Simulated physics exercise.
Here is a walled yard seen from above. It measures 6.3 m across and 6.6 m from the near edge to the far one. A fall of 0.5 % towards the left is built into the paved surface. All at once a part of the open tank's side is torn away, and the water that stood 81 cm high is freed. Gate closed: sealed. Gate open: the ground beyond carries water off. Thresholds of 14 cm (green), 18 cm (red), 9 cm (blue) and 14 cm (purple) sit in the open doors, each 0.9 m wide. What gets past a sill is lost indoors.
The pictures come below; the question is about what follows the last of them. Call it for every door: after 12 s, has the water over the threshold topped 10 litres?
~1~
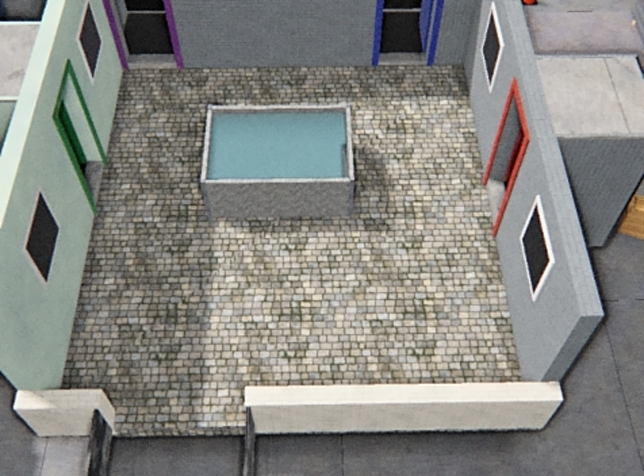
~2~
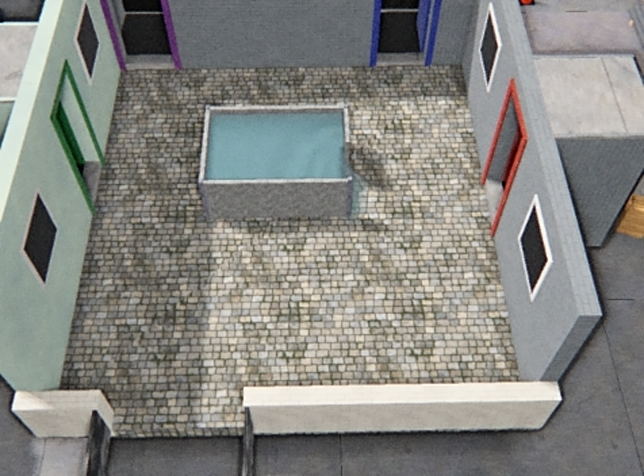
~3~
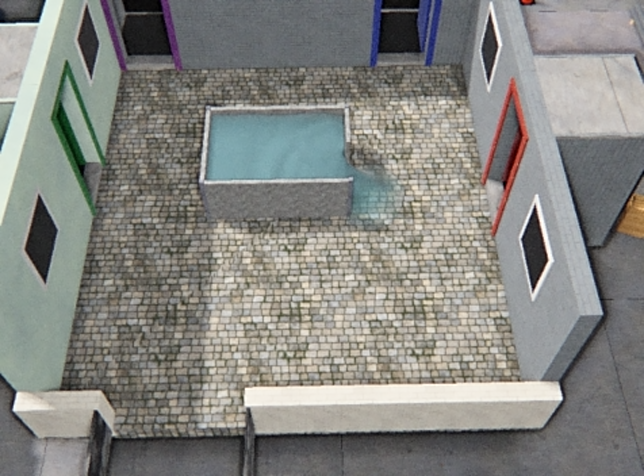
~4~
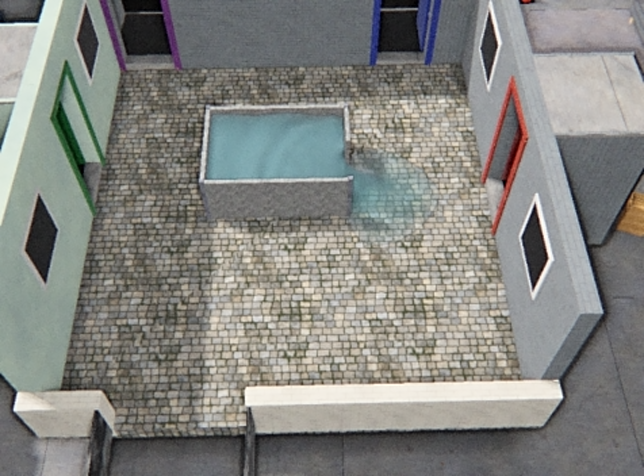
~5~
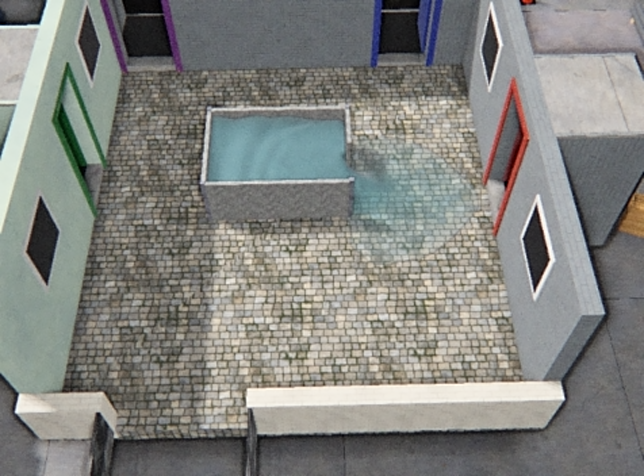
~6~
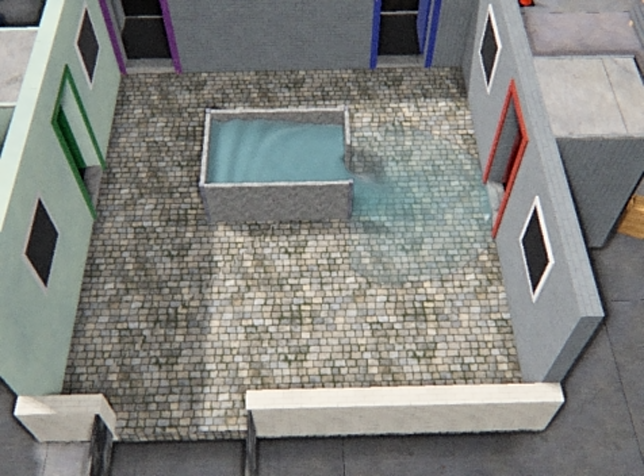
Green door not topped, red door topped, blue door topped, purple door not topped.
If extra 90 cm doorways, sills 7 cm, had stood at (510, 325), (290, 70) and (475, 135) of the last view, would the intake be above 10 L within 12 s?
In that order: Over, below, over.
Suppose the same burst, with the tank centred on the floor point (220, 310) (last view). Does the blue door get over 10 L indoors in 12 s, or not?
Lab note: Blue door limit exceeded.
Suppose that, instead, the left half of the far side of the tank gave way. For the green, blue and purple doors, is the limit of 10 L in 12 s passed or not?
At green the amount is beneath the mark, at blue it is beneath the mark, and at purple it is higher than the mark.
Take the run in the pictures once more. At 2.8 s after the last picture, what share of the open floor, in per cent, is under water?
Wet share: Near 40 percent.
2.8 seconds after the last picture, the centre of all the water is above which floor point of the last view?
Its balance point sits around (358, 206).
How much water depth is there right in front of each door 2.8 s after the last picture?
Door by door in cm, green shows 0, red shows 20, blue shows 14, purple shows 0.
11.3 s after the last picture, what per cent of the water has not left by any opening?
Near 88 in a hundred is still there.
Then, 0.7 s after the last picture water covers 20 % of the floor and is deepest (40 cm) near (355, 205); green door not reached, red door 35 cm at the sill, 45 L in, blue door not reached, purple door not reached.
Then, 1.5 s after the last picture water covers 25 % of the floor and is deepest (36 cm) near (515, 405); green door not reached, red door 31 cm at the sill, 109 L in, blue door 8 cm at the sill, 0 L in, purple door not reached.
Then, 2.8 s after the last picture water covers 40 % of the floor and is deepest (24 cm) near (355, 205); green door not reached, red door 20 cm at the sill, 149 L in, blue door 14 cm at the sill, 16 L in, purple door not reached.
Then, 6.3 s after the last picture water covers 90 % of the floor and is deepest (12 cm) near (479, 211); green door 4 cm at the sill, 0 L in, red door 12 cm at the sill, 155 L in, blue door 10 cm at the sill, 45 L in, purple door 4 cm at the sill, 0 L in.
Then, 11.3 s after the last picture water covers 95 % of the floor and is deepest (12 cm) near (118, 99); green door 9 cm at the sill, 0 L in, red door 6 cm at the sill, 155 L in, blue door 5 cm at the sill, 47 L in, purple door 11 cm at the sill, 0 L in.
